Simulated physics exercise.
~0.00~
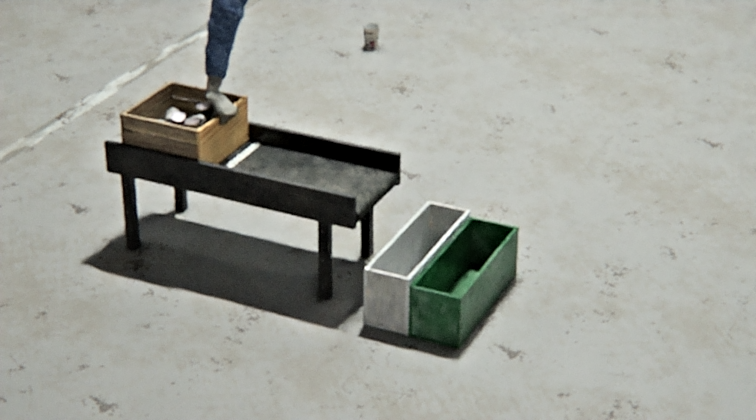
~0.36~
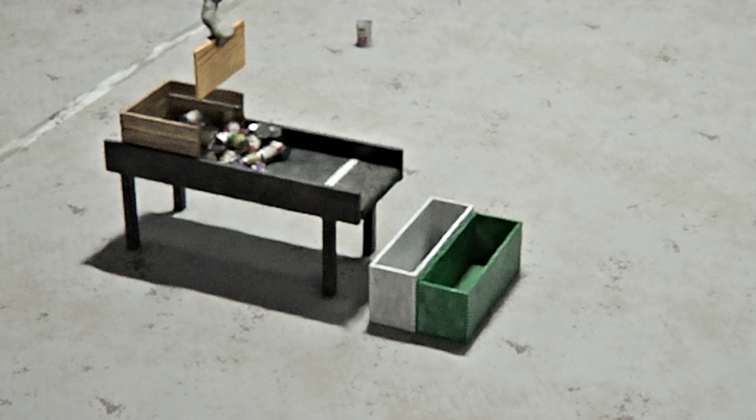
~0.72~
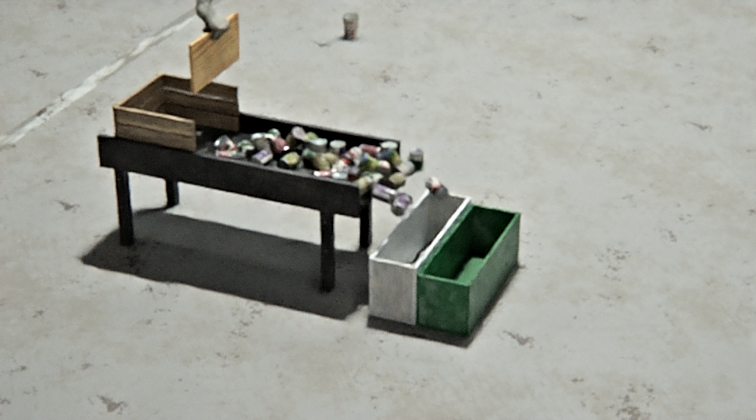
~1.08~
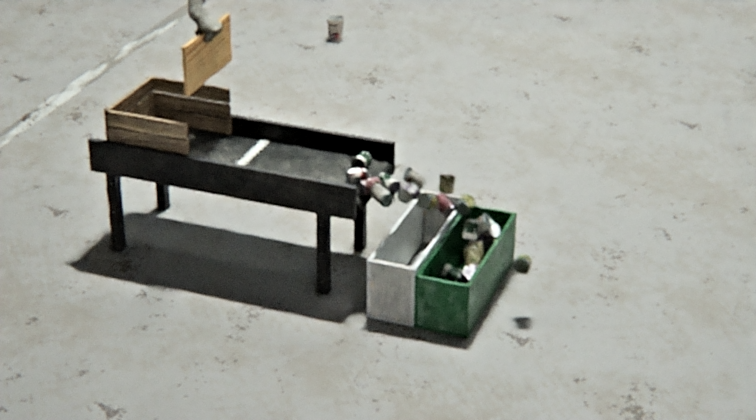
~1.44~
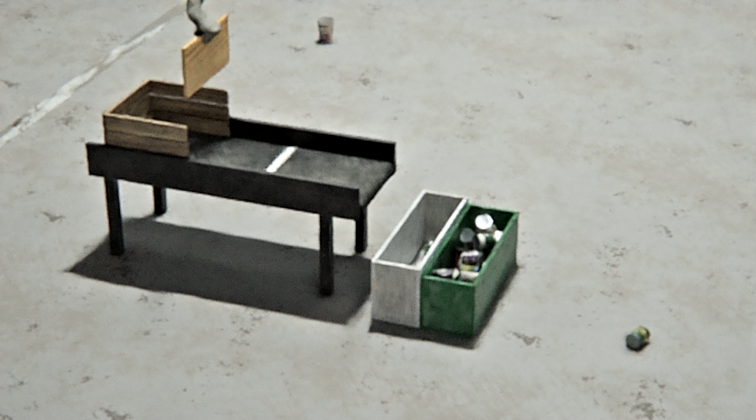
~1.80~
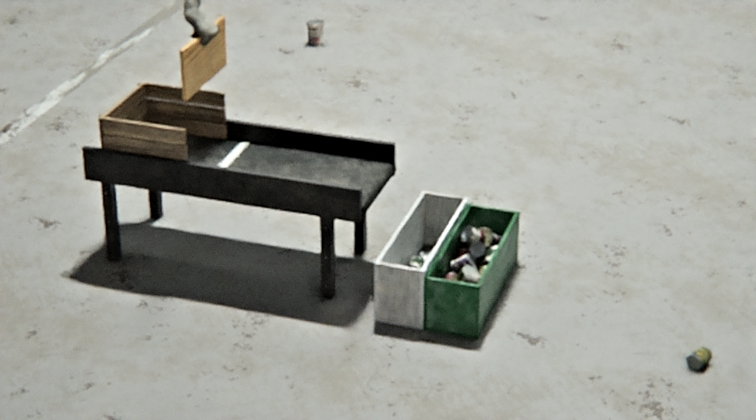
The clip opens on a wooden pen of small tins at the left end of a black belt, with a gripping hand reaching down to it and a white box and a green tub waiting past the right end. The hand lifts the pen's wooden gate, and the tins start spilling out along the belt. They spread out and ride right until the first ones tip off the end. The rest fly off in a bunch, mostly over the white box into the green tub, while a stray lands beyond it. Finally the belt is empty, most tins lie in the green tub, and one greenish tin has rolled away across the floor to the lower right.
